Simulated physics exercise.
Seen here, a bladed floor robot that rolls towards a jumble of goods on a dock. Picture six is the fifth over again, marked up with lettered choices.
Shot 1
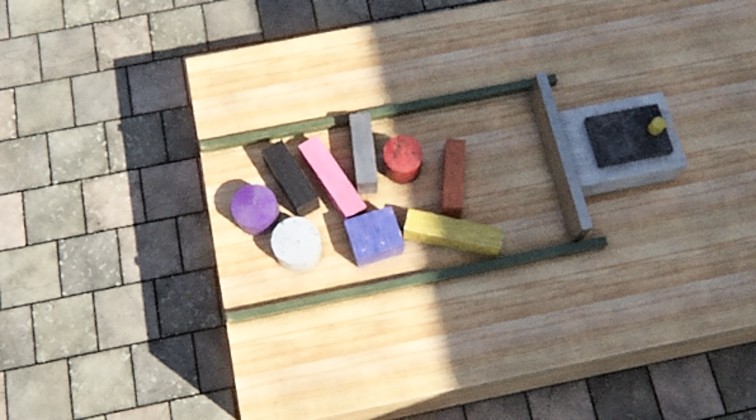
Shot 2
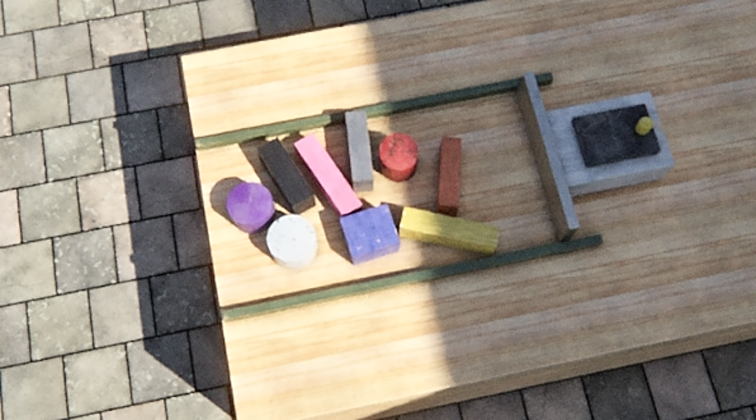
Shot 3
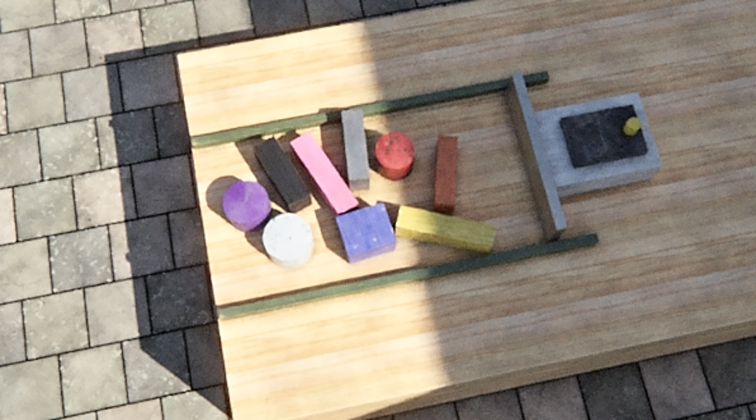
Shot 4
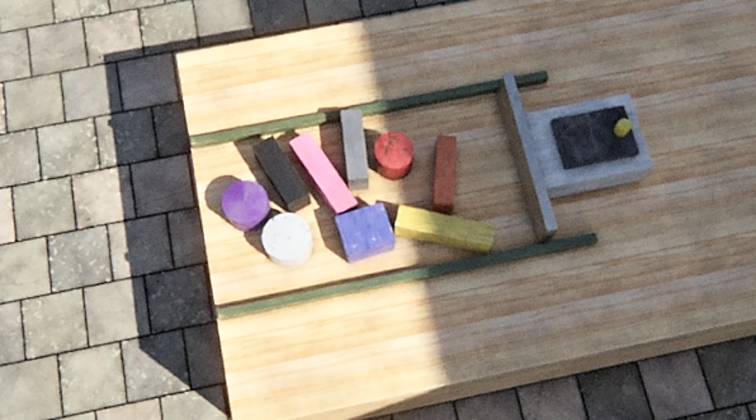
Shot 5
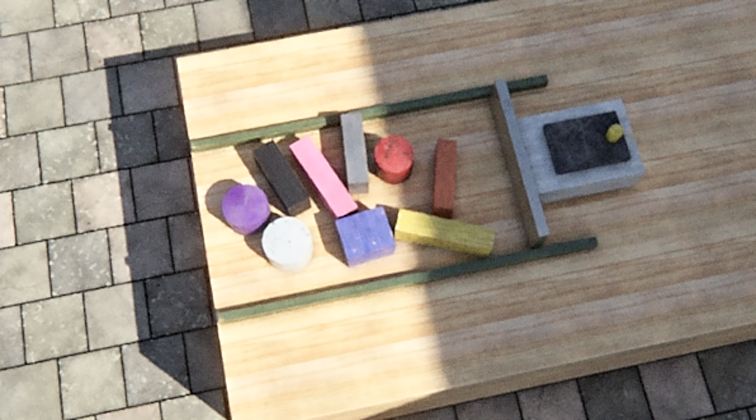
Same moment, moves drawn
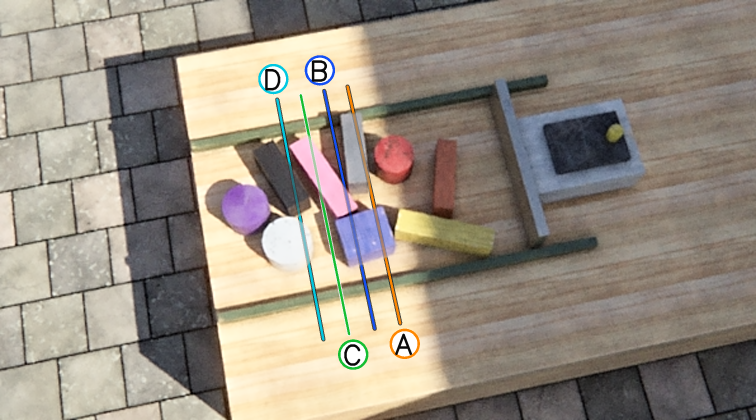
On a wooden dock, a grey bladed robot rolling slowly left towards a jumble of coloured blocks and canisters between green rails.
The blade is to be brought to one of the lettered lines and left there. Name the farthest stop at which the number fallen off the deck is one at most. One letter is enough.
C.
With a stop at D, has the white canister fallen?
Yes.
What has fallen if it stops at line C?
The purple canister.
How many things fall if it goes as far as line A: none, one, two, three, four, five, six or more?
By then, none.
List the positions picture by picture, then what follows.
In the first frame, grey bar (364, 154); black stick (291, 179); robot (623, 136).
In the second frame, robot (611, 136); white canister (293, 243).
In the third frame, robot (598, 137); pink stick (324, 177).
In the fourth frame, robot (589, 138); orange bar (444, 175).
In the fifth frame, robot (581, 143); grey bar (355, 154); black stick (282, 179); red canister (394, 161).
On the marked copy, A at (373, 199); B at (348, 204); C at (324, 209); D at (299, 214).
Following C. Soon after the start, robot (512, 157); blue crate (350, 238); yellow bar (413, 233).
Later, robot (442, 170); purple canister (227, 214); white canister (265, 254).
In the end, robot (389, 181); purple canister over the edge; white canister (216, 276); one fallen.
As for the rest, A is within the limit but short; B is within the limit but short; D drops three.
